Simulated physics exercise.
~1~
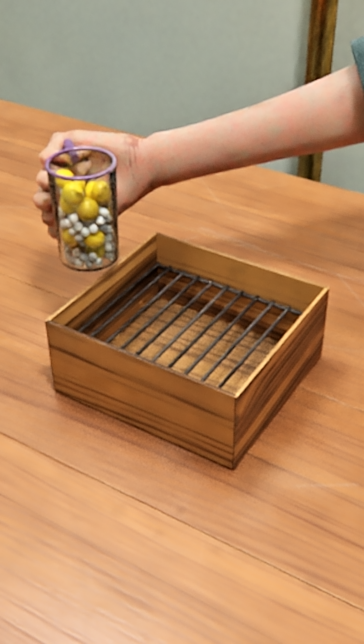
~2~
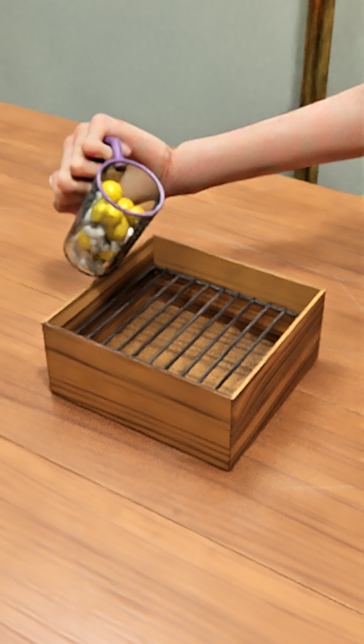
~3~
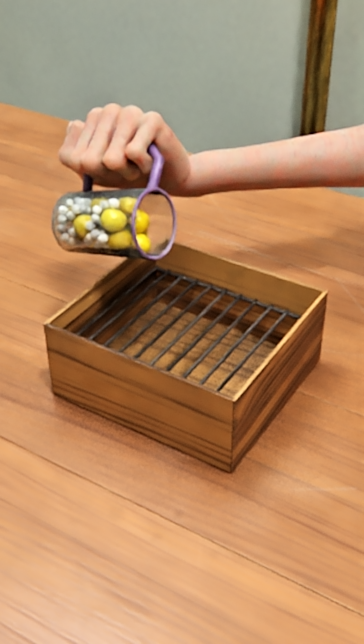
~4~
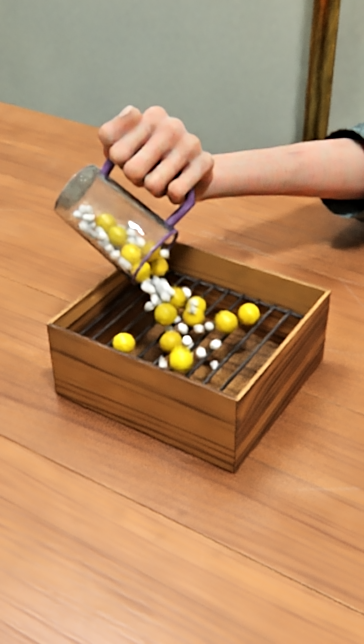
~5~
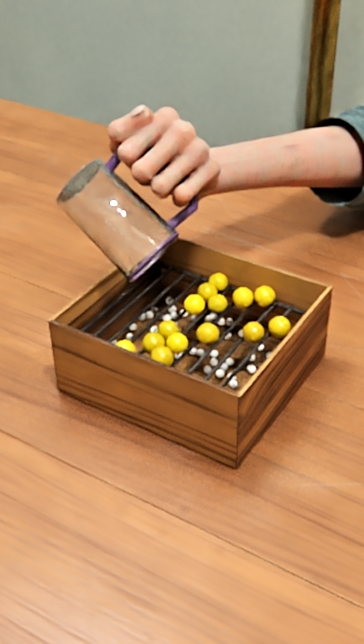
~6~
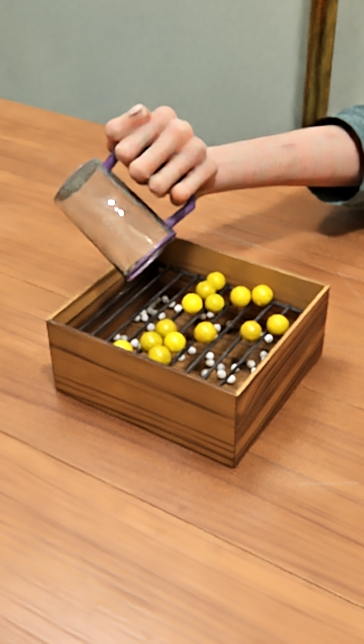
A hand holds a clear cup with a purple rim and handle, filled with yellow balls and smaller white bits, over a square wooden box on a wooden table. Seen from slightly above, dark parallel wires span the open box, with a grey-green wall behind. The hand tips the cup to the right until it lies on its side, the mix still inside. It tilts further, and yellow and white pieces tumble out together onto the grille. At the end the yellow balls rest on the wires, while the white bits lie below, between them.
